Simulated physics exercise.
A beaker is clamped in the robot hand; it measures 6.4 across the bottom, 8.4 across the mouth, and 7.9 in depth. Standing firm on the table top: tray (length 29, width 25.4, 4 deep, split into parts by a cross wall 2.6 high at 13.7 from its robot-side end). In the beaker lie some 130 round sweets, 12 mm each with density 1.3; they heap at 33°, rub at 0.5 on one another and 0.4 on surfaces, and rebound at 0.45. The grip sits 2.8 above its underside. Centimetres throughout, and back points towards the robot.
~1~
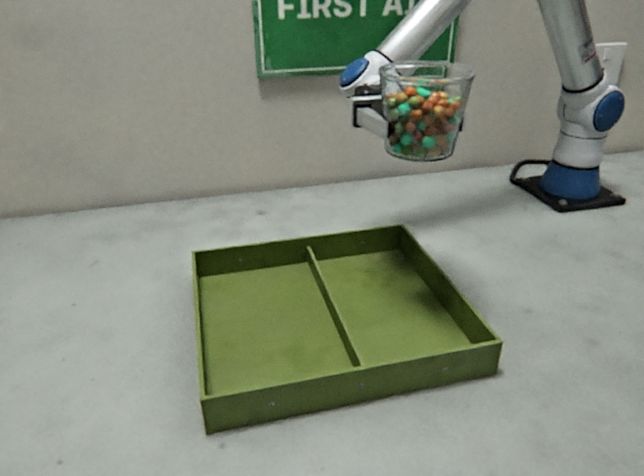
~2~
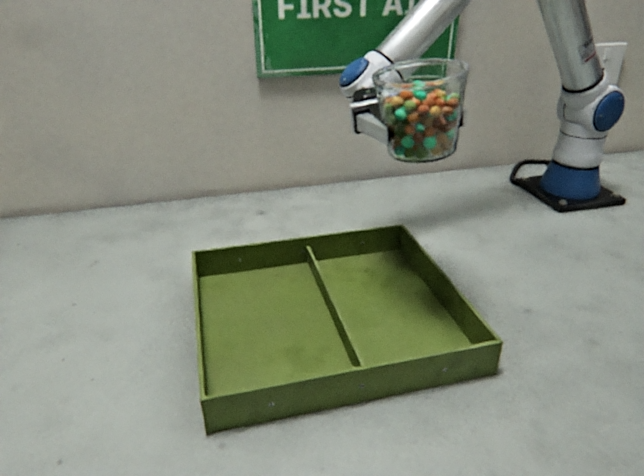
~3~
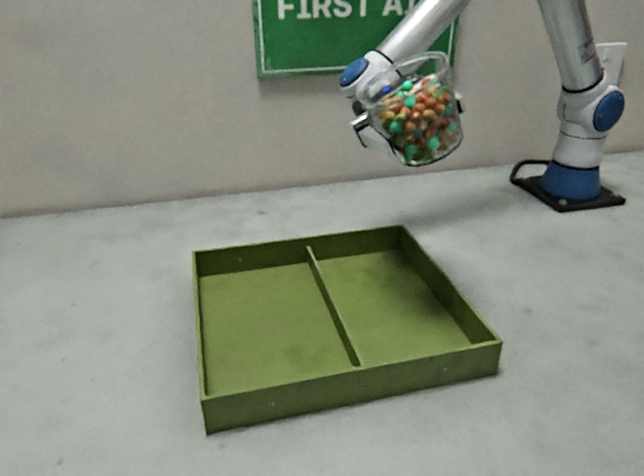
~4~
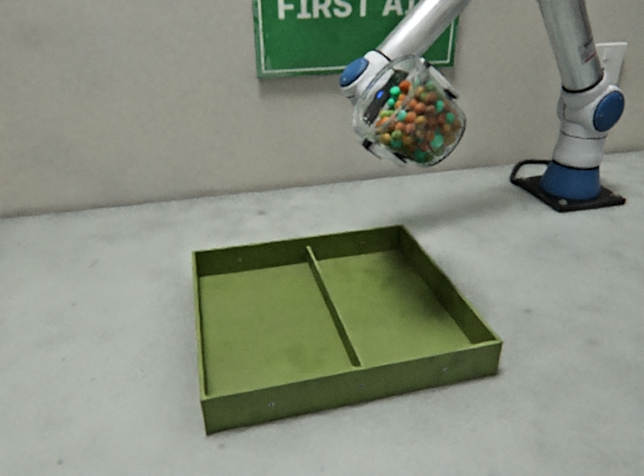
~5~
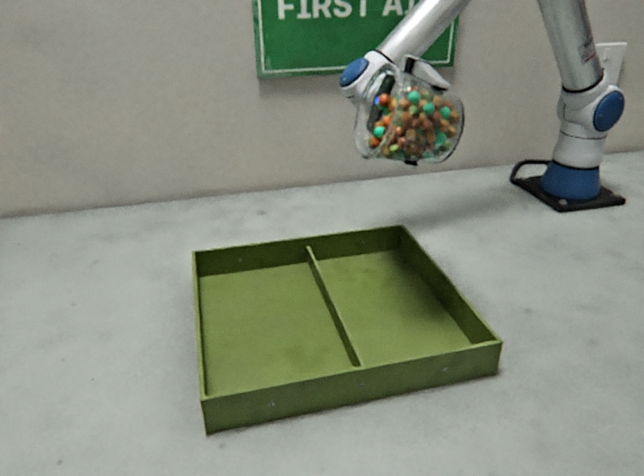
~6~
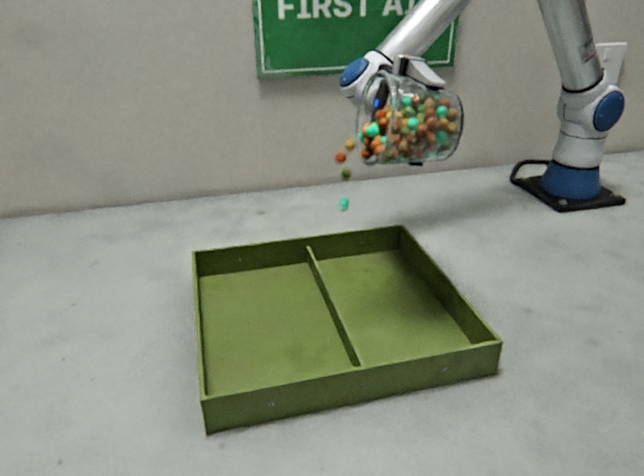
The clip shows a robot arm holding a clear beaker of orange and green round sweets above a divided green tray, tilting it steadily to the left until it lies nearly sideways and a few sweets drop from its mouth.
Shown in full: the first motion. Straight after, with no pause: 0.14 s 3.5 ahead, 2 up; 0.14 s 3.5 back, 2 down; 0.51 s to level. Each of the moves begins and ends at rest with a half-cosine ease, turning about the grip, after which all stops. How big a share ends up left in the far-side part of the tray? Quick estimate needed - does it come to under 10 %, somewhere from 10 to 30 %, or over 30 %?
It comes to over 30 %.
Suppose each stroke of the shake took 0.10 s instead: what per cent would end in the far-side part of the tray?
Then roughly 90 percent.
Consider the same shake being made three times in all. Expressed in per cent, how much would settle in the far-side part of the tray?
70 %.
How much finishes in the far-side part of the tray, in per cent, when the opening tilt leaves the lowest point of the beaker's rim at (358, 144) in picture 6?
Roughly 20 percent, give or take.
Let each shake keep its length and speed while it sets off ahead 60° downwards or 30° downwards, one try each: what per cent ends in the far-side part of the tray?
Result: Approx. 20 % and 35 %, one try each.
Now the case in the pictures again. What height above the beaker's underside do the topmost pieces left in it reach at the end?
I'd say close to 5.5 cm.
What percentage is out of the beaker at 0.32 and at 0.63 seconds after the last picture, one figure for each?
Roughly 55, then 60.
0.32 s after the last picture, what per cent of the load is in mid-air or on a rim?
42 %.
Then, 0.32 s after the last picture, tilted 79° forward, highest piece 23 above the table; 61 in the beaker, 17 in the far-side part, 56 in flight or on a rim.
Then, 0.63 s after the last picture, tilted 18° forward, highest piece 26 above the table; 74 in the far-side part, 51 in the beaker, 9 in the robot-side part.
Then, 0.99 s after the last picture, level, highest piece 26 above the table; 74 in the far-side part, 51 in the beaker, 9 in the robot-side part.
Then, 2.04 s after the last picture, level, highest piece 26 above the table; 74 in the far-side part, 51 in the beaker, 9 in the robot-side part.
Final count, 74 in the far-side part, 51 in the beaker, 9 in the robot-side part. That is 55 % in the far-side part of the tray.
